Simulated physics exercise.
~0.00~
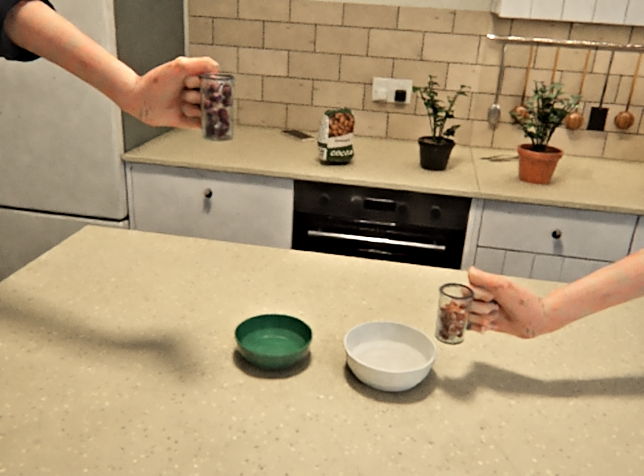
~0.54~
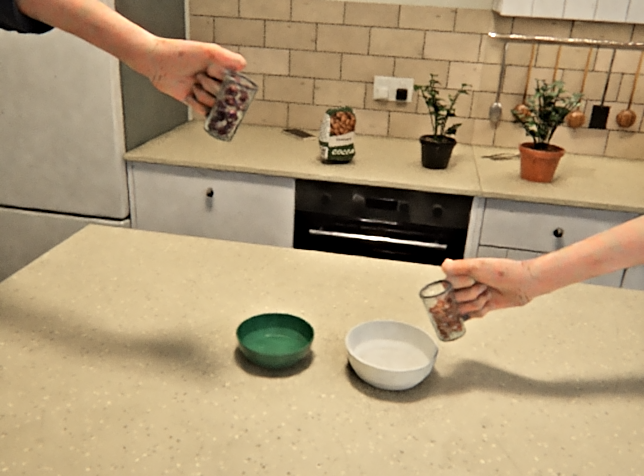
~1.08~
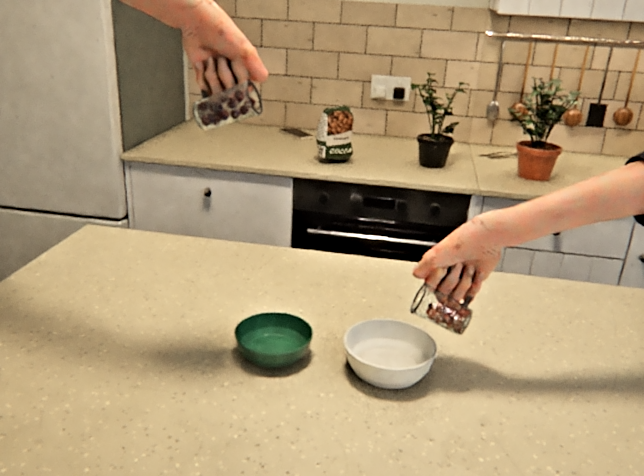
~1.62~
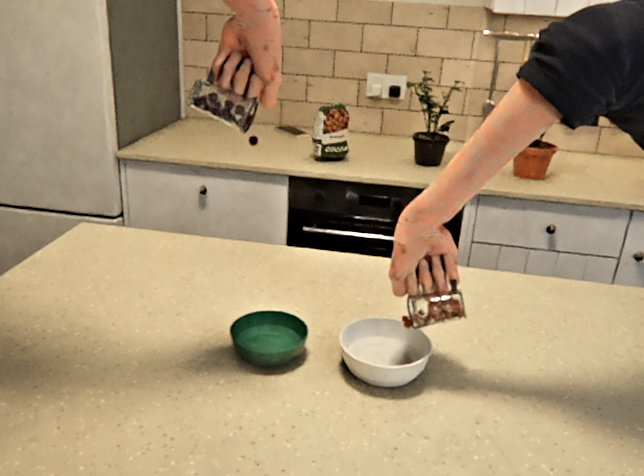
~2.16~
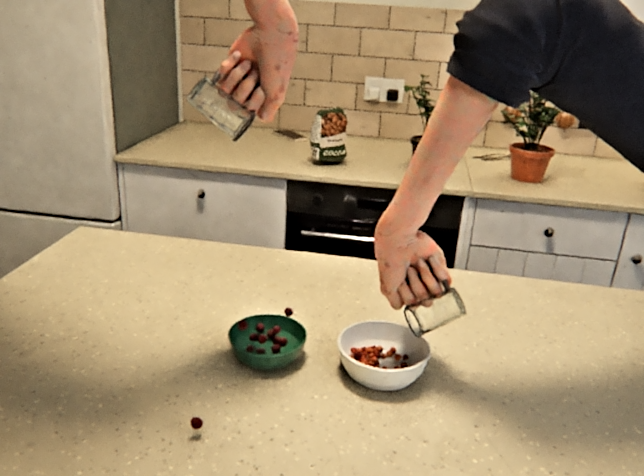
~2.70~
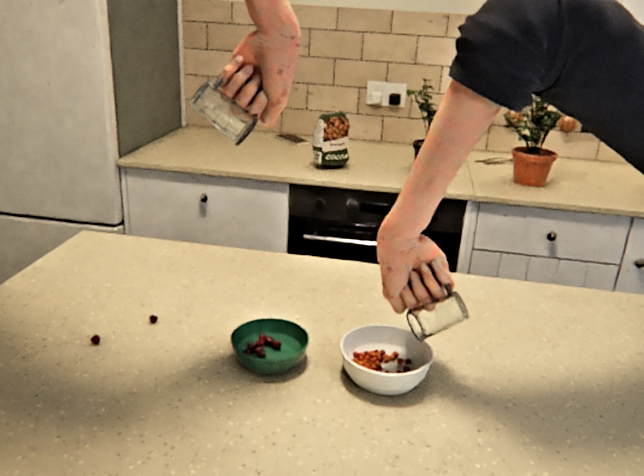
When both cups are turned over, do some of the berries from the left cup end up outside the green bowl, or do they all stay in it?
Some of them end up outside, lying on the counter to the left of the green bowl, while the rest are in it. The white bowl on the right holds all of its pieces.
